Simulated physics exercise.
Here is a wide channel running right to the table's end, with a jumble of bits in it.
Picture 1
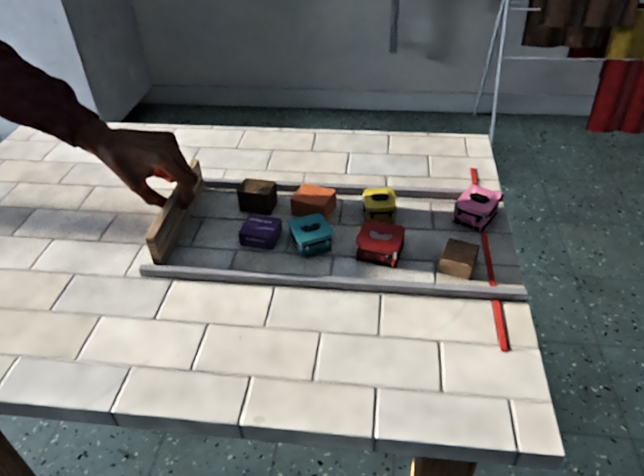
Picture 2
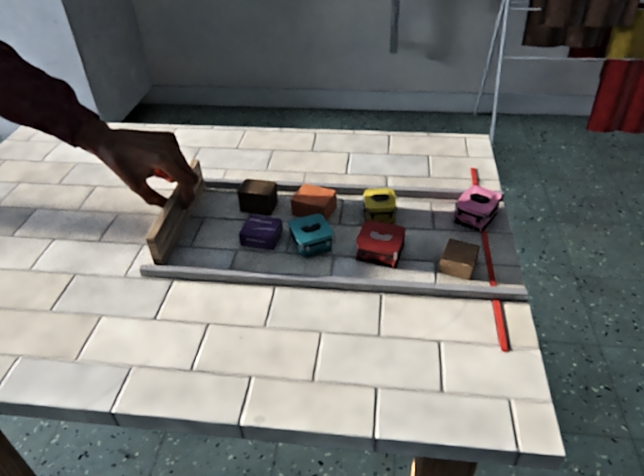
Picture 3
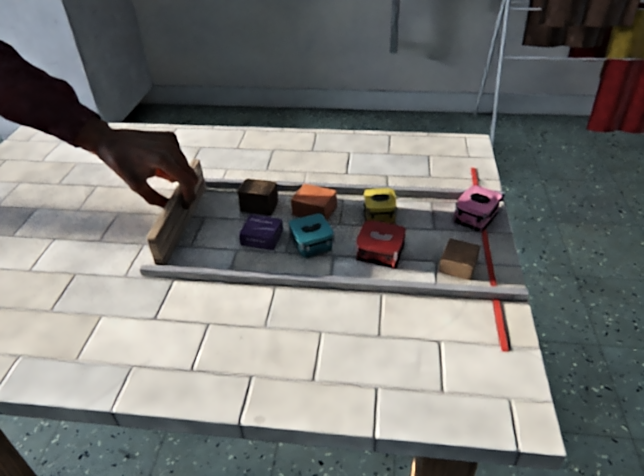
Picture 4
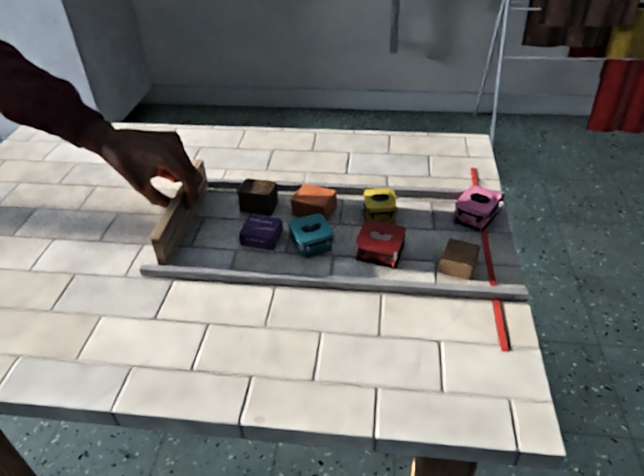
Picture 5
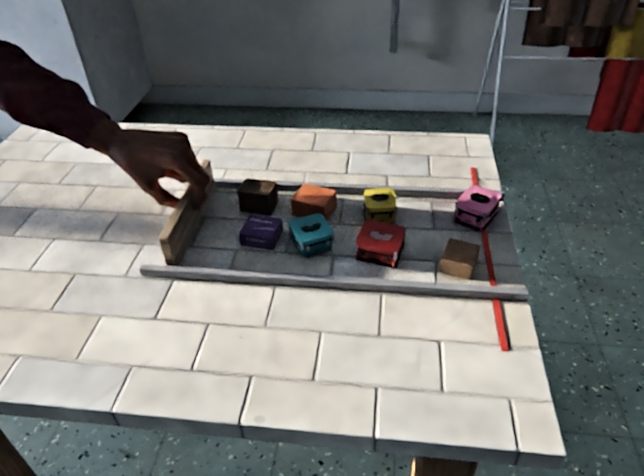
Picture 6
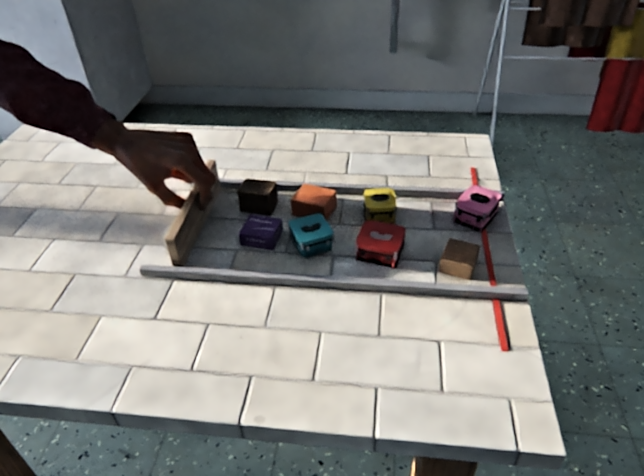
To begin with, a hand holds a wooden board upright at the left of a wide channel on a tiled table, with small colourful cases and blocks scattered to its right. The hand then slides the board slightly rightward along the channel, while the cases and blocks stay still.
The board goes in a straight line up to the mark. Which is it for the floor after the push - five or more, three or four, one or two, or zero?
For the floor it is five or more.
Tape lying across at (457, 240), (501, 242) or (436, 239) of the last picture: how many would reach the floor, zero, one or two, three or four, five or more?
Tape one gives three to four, tape two gives five or over, and tape three gives either three or four.
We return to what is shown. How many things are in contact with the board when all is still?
Contact count: 2.
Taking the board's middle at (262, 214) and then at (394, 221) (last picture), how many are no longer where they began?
So 4, and at the other place 8.
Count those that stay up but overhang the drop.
I make it 2.
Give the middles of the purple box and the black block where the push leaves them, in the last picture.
Final pixels, roughly: (507, 243) for the first, (501, 207) for the other.
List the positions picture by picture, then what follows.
In the first picture, pink case (477, 208); brown block (459, 258); red case (380, 244); board (178, 210); tape (485, 242).
In the second picture, brown block (459, 259); black block (258, 197).
In the third picture, red case (381, 244); yellow case (380, 208).
In the fourth picture, pink case (477, 208); orange block (314, 203).
In the fifth picture, brown block (460, 259); board (190, 210).
In the sixth picture, pink case (477, 208); brown block (459, 259); red case (381, 244); board (196, 211); tape (486, 241).
Soon after, none off yet; pink case at rest near (477, 208); brown block at rest near (459, 259); red case at rest near (381, 244).
After that, none off yet; pink case displaced a little near (489, 207); brown block displaced about its own width near (494, 261); red case displaced well along near (456, 246).
And then, two off so far; pink case on its way down near (506, 454); brown block off the edge; red case tilting well over near (541, 268).
In the end, the number that fall off is five or more; gone, orange block, turquoise case, yellow case, red case, brown block and pink case.
